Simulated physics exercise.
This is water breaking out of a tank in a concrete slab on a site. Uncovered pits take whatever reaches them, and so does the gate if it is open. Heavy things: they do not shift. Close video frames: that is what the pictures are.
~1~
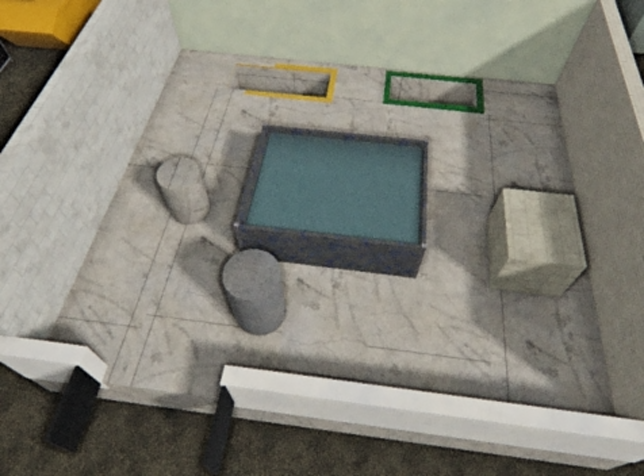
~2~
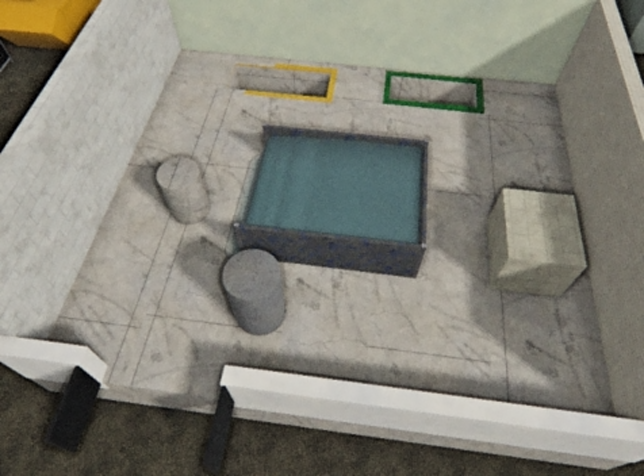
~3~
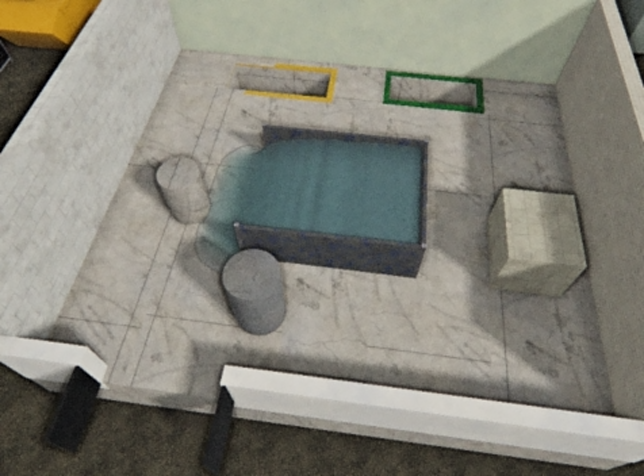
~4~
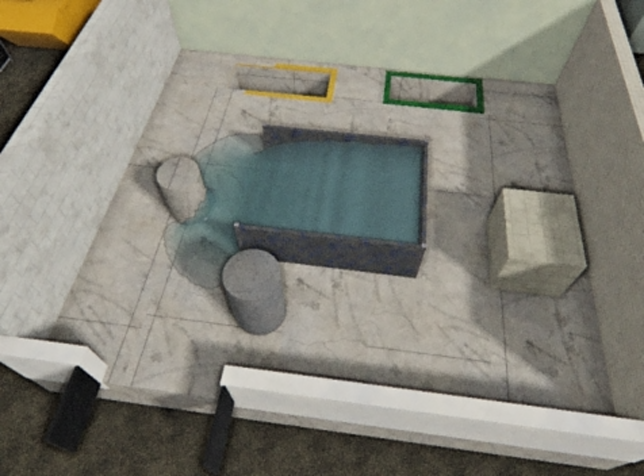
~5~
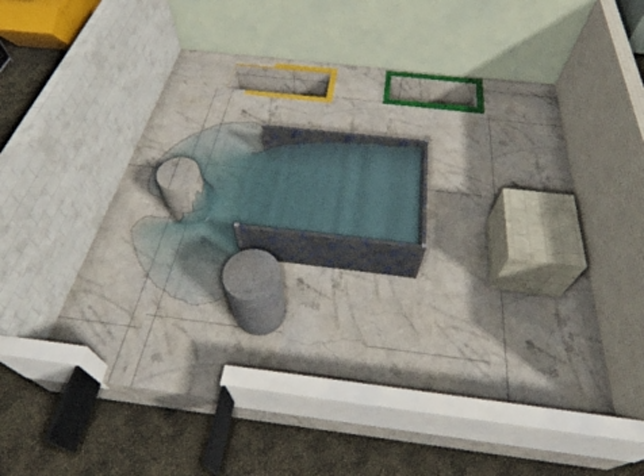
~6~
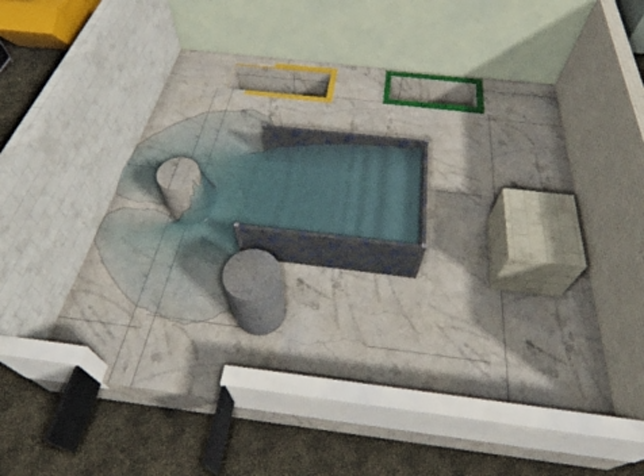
In a walled concrete slab, water sits still in a rectangular tank, then pours out through its open left side, runs around the nearer cylinder on the left, and spreads in a widening sheet toward the left wall.
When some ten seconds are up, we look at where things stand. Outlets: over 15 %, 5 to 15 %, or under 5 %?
Result - gate: Over 15 %, yellow pit: Over 15 %, green pit: Under 5 %.
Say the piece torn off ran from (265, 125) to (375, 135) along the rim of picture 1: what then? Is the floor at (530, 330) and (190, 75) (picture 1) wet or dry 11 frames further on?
First point: Unwetted; second point: Inundated.
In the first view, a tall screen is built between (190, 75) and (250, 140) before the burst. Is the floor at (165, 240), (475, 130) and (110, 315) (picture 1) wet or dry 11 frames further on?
Taking the three spots in the order asked, they are waterlogged, bone-dry and waterlogged.
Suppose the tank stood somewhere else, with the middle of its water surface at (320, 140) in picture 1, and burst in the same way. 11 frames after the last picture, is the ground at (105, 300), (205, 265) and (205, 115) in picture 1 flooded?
Looking at all three, I'd call them swamped, swamped, swamped.
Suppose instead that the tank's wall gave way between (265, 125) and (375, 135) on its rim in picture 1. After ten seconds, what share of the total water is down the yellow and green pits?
Yellow 60 %, green 20 %.
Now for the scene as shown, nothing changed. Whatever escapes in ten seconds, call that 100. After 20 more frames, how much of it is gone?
My reading is about 20 per cent.
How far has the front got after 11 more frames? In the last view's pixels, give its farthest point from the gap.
About (181, 52).
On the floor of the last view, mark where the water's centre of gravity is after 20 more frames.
Centre: Close to (217, 194).
A moment on, water covers 25 % of the floor; the gate 0 %, the yellow pit 0 %, the green pit 0 %.
Next, water covers 30 % of the floor; the gate 1 %, the yellow pit 0 %, the green pit 0 %.
Then, water covers 35 % of the floor; the gate 6 %, the yellow pit 6 %, the green pit 0 %.
Later, water covers 55 % of the floor; the gate 15 %, the yellow pit 21 %, the green pit 0 %.
In the end, water covers 70 % of the floor; the gate 23 %, the yellow pit 31 %, the green pit 1 %.
